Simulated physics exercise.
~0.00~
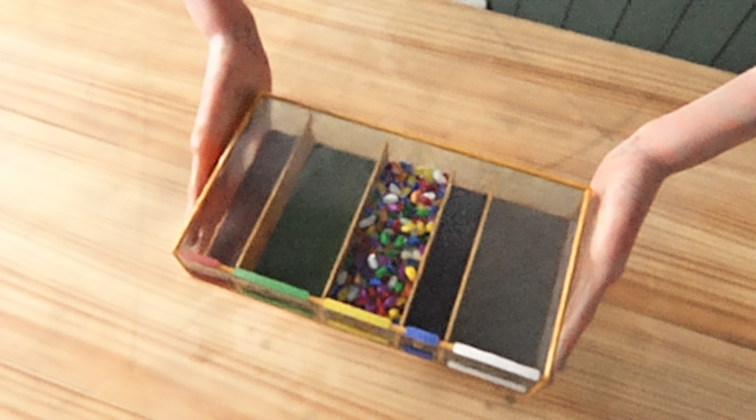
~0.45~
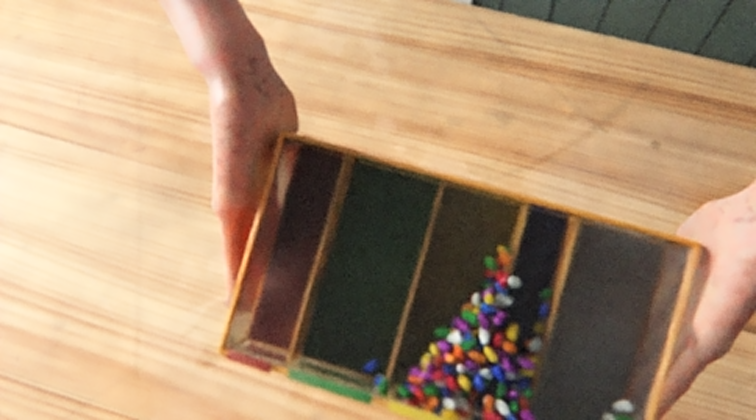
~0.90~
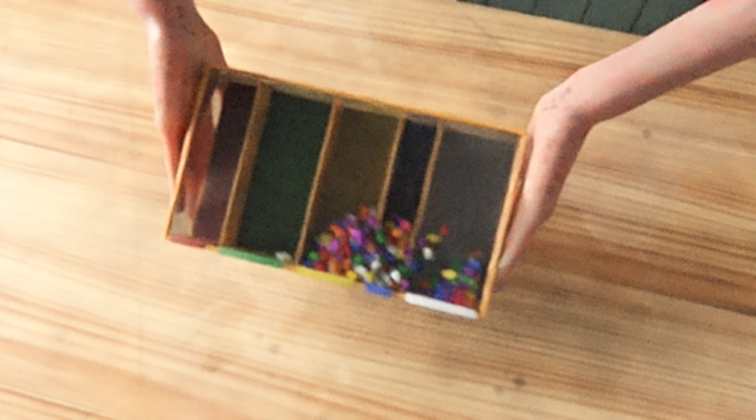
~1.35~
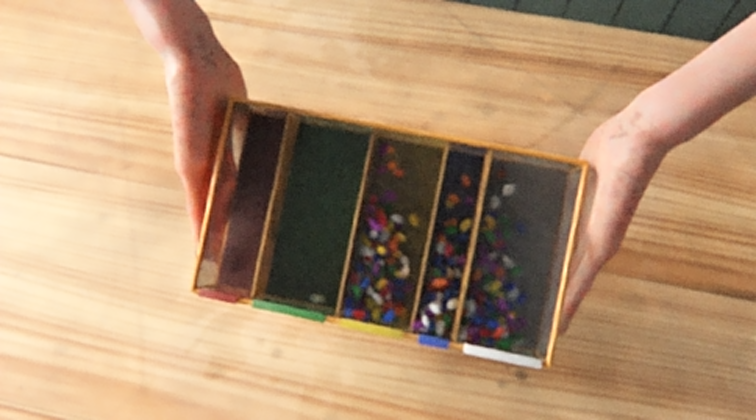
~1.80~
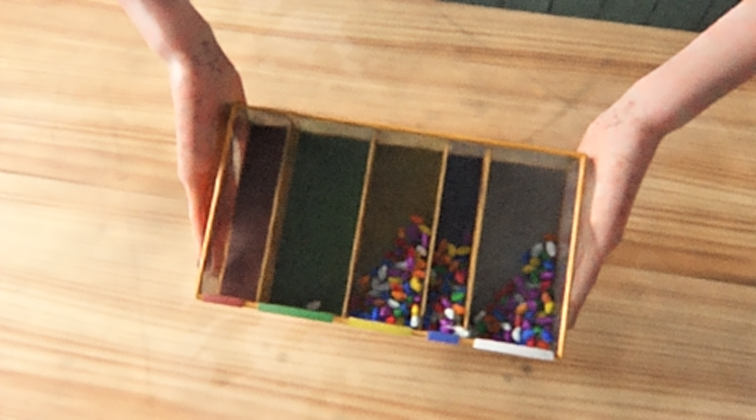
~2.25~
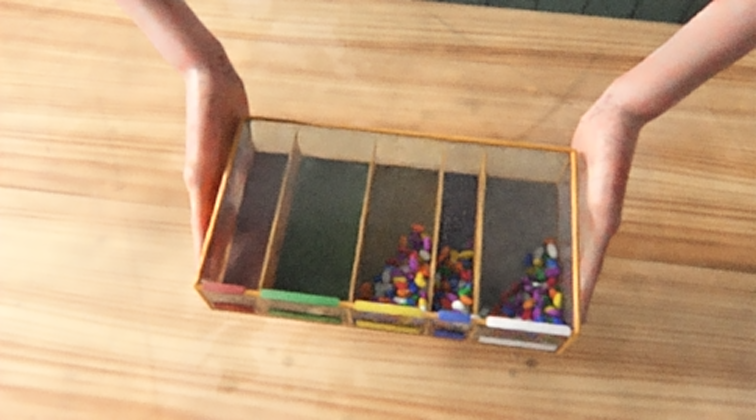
On a pale wooden tabletop, seen from above, two hands hold a clear-lidded box with five compartments tagged red, green, yellow, blue and white from left to right. Multicoloured jelly beans fill only the yellow section at first. The hands tip the box and shake it to and fro, and the beans slide toward the tagged edge and spill over the partitions into the blue and white sections. The shaking fades, and the box is brought back level. It ends with the beans heaped near the tags in the yellow, blue and white compartments, while red and green look practically empty.
